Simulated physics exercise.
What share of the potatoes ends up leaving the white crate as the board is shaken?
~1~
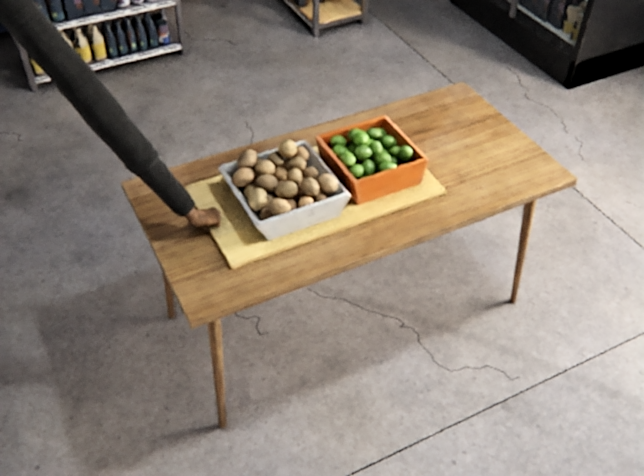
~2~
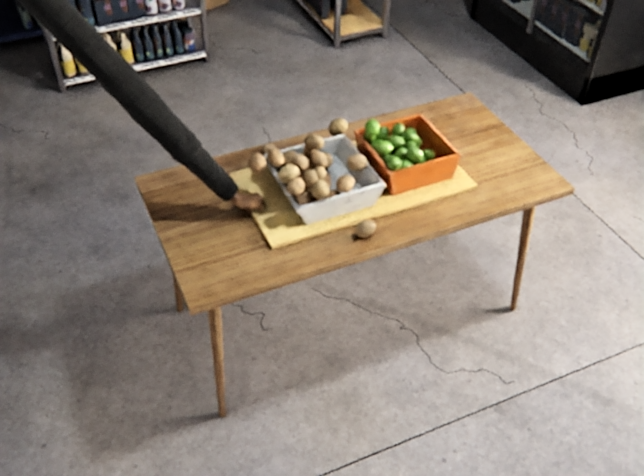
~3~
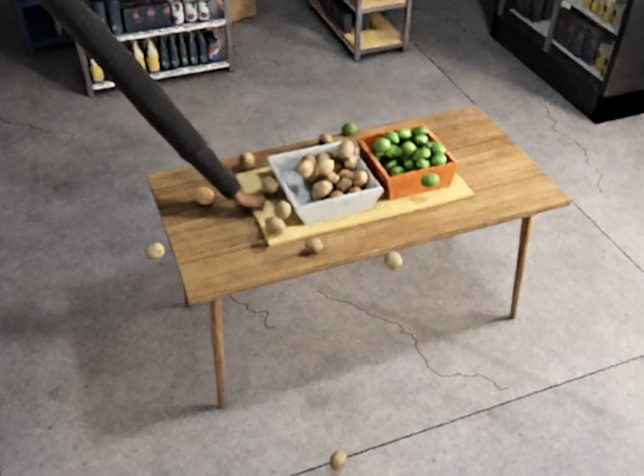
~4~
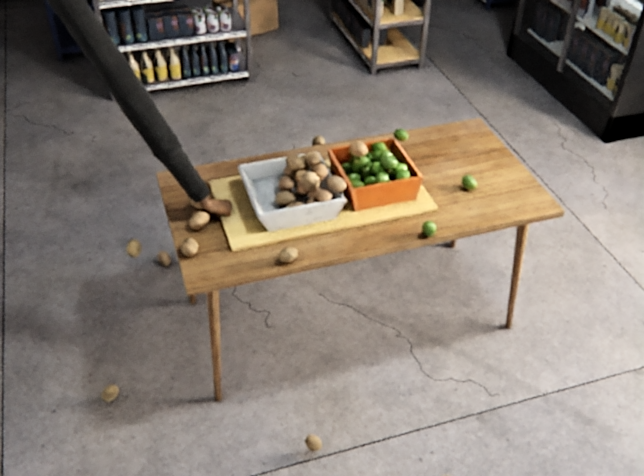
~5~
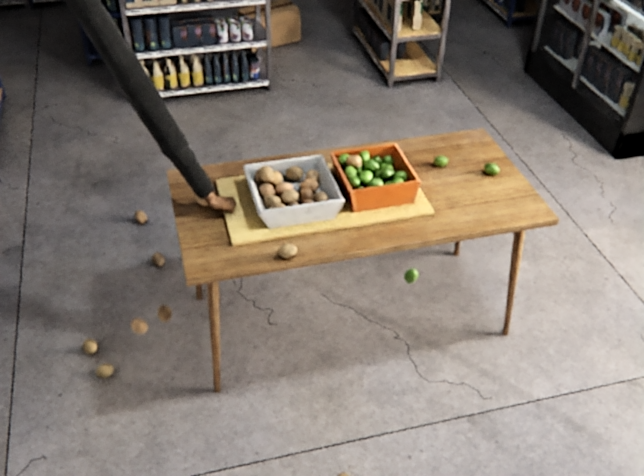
More than one in six of the potatoes leave the white crate, many of them tumbling over the table's edge toward the floor.
We see a dark-sleeved arm shake a board holding a white crate of potatoes and an orange crate of limes right, then left, across a wooden table. Potatoes scatter onto the table and floor, and a few limes spill too, leaving both crates still partly filled.
